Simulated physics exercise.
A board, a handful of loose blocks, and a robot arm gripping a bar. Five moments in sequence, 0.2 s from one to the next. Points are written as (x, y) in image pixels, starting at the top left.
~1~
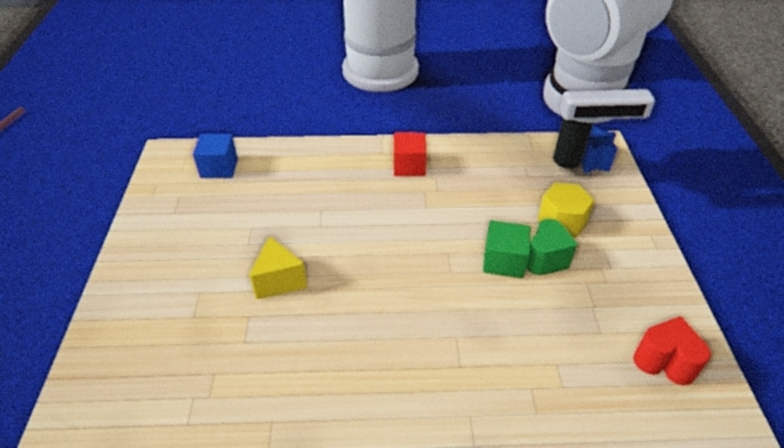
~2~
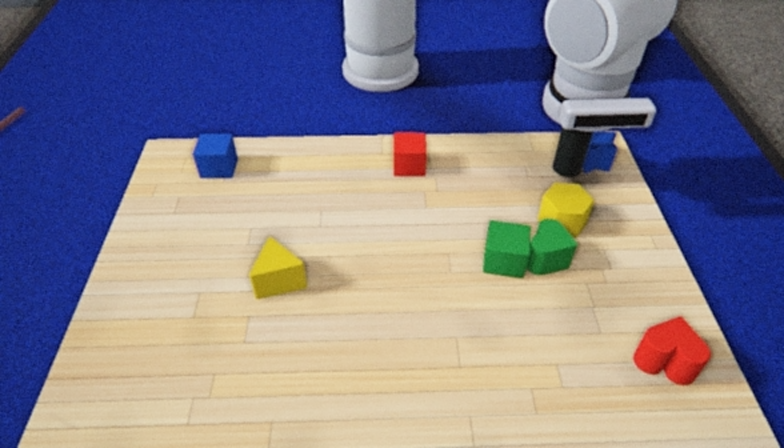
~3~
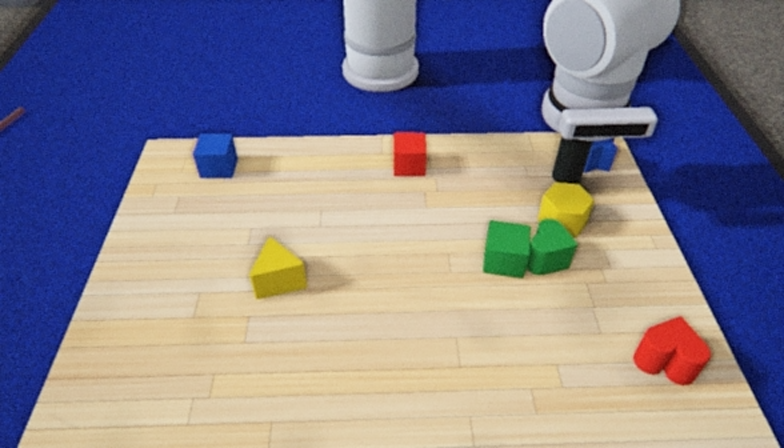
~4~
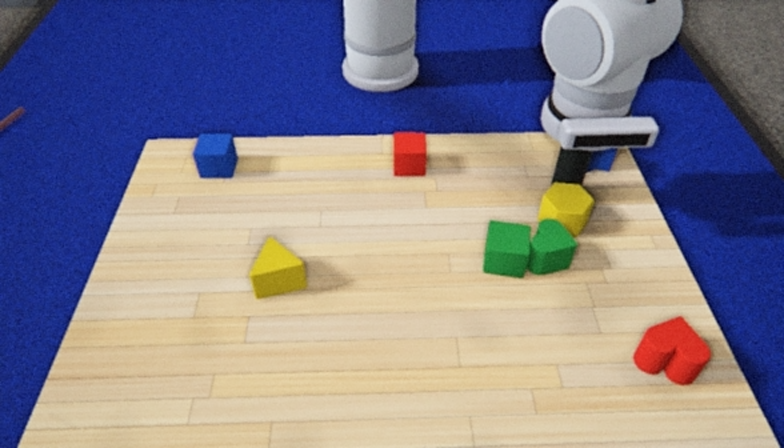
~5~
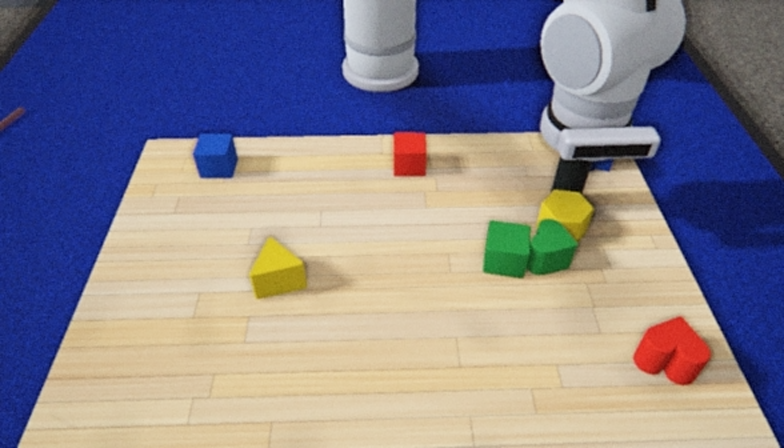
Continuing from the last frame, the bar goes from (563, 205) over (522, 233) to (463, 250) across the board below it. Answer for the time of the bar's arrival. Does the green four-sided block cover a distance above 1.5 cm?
Yes, that is how it ends up.
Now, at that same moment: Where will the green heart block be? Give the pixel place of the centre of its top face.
Located at (552, 269).
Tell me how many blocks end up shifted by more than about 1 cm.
Total moved: Three or more.
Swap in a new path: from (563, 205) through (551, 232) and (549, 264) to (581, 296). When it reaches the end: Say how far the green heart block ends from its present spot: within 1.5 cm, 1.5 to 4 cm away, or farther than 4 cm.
The answer is over 4 cm.
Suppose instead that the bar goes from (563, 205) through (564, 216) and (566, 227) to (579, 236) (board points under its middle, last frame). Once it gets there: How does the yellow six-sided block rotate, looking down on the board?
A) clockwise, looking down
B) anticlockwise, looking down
My answer is option A.
On the path given first. One third of the way, bar (540, 215); green heart block (551, 264); yellow six-sided block (557, 227), turned 20° anticlockwise.
Two thirds of the way, bar (505, 231); green four-sided block (505, 242); green heart block (552, 269); yellow six-sided block (556, 232), turned 35° anticlockwise.
At the end, bar (464, 240); green four-sided block (501, 249), turned 25° anticlockwise; green heart block (552, 269); yellow six-sided block (556, 232), turned 35° anticlockwise; blue star-shaped block unmoved.
